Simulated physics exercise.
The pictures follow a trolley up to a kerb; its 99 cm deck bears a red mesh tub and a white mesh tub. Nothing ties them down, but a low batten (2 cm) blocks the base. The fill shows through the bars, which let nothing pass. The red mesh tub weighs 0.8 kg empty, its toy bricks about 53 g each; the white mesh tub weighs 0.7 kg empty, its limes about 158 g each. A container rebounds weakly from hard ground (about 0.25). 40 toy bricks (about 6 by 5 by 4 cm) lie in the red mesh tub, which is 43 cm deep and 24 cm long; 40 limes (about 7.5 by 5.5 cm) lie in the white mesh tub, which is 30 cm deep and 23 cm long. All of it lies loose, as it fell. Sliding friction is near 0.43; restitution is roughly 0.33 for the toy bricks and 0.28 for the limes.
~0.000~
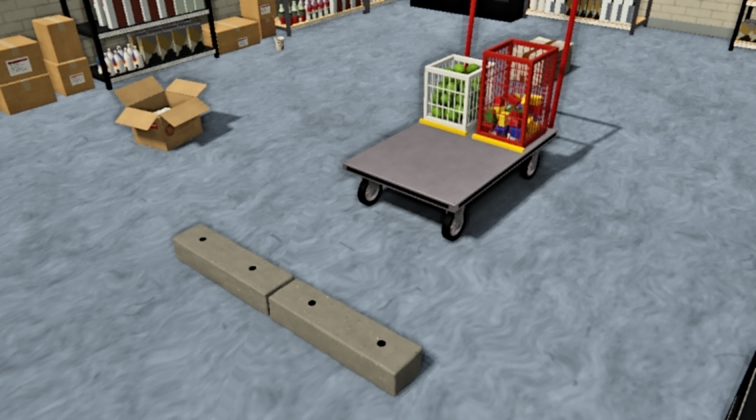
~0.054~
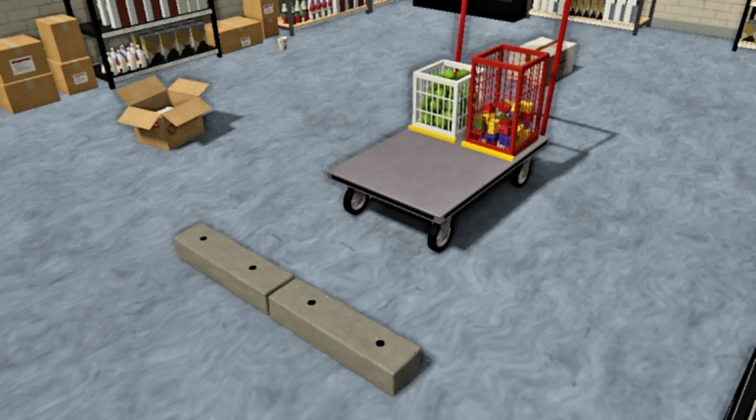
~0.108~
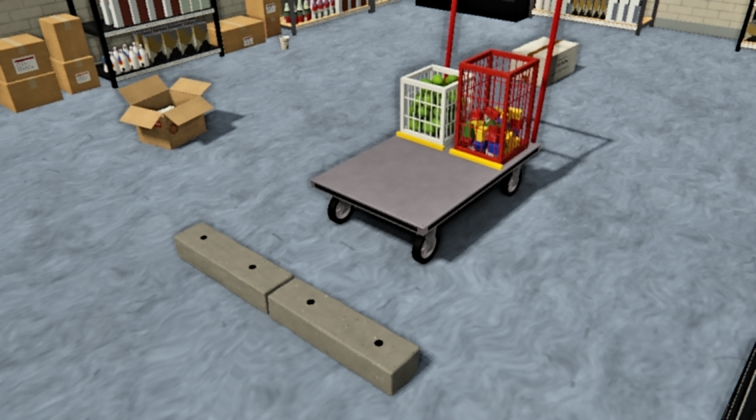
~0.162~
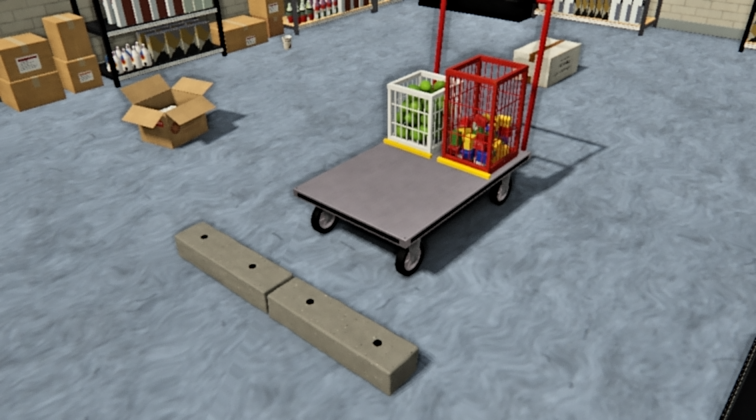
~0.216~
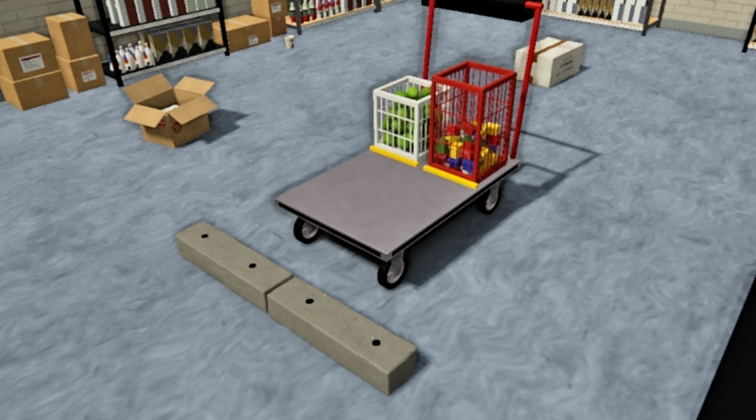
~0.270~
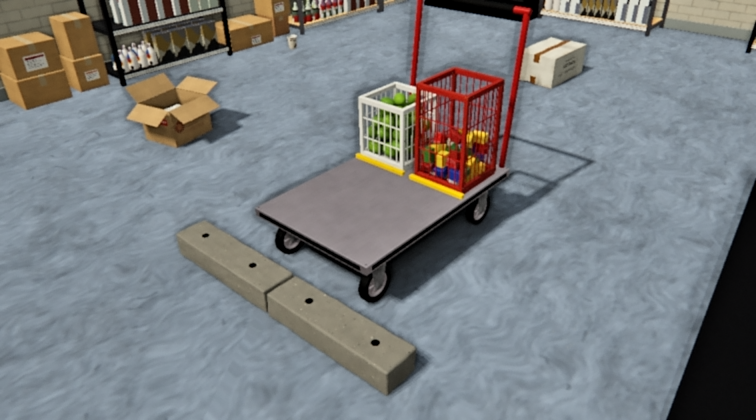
A flat grey trolley with a red handle stands on the blue-grey floor of a storeroom, seen from above at an angle, with shelves and cardboard boxes behind. On its deck, a white mesh tub of green limes sits left of a red one holding colourful toy bricks. The trolley rolls steadily down and left towards a low beige kerb, while the camera shifts slightly.
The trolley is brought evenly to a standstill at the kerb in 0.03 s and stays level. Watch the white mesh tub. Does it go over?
At this speed the white mesh tub topples.
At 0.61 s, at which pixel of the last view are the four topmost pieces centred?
Around (350, 121).
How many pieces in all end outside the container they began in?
About 16.
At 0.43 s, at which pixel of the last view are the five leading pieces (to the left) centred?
At about (361, 137).
After 0.31 s, the jolt starts.
After 0.43 s, the red mesh tub leans 19° with 0 of 40 out and the white mesh tub leans 26° with 0 of 40 out.
After 0.61 s, the red mesh tub leans 30° with 0 of 40 out and the white mesh tub leans 55° with 0 of 40 out.
After 0.91 s, the red mesh tub is upright with 0 of 40 out and the white mesh tub is down with 7 of 40 out.
Outcome (at 1.48 s), the red mesh tub is upright with 0 of 40 out and the white mesh tub is down with 17 of 40 out. Greatest lean of the white mesh tub, 96°.
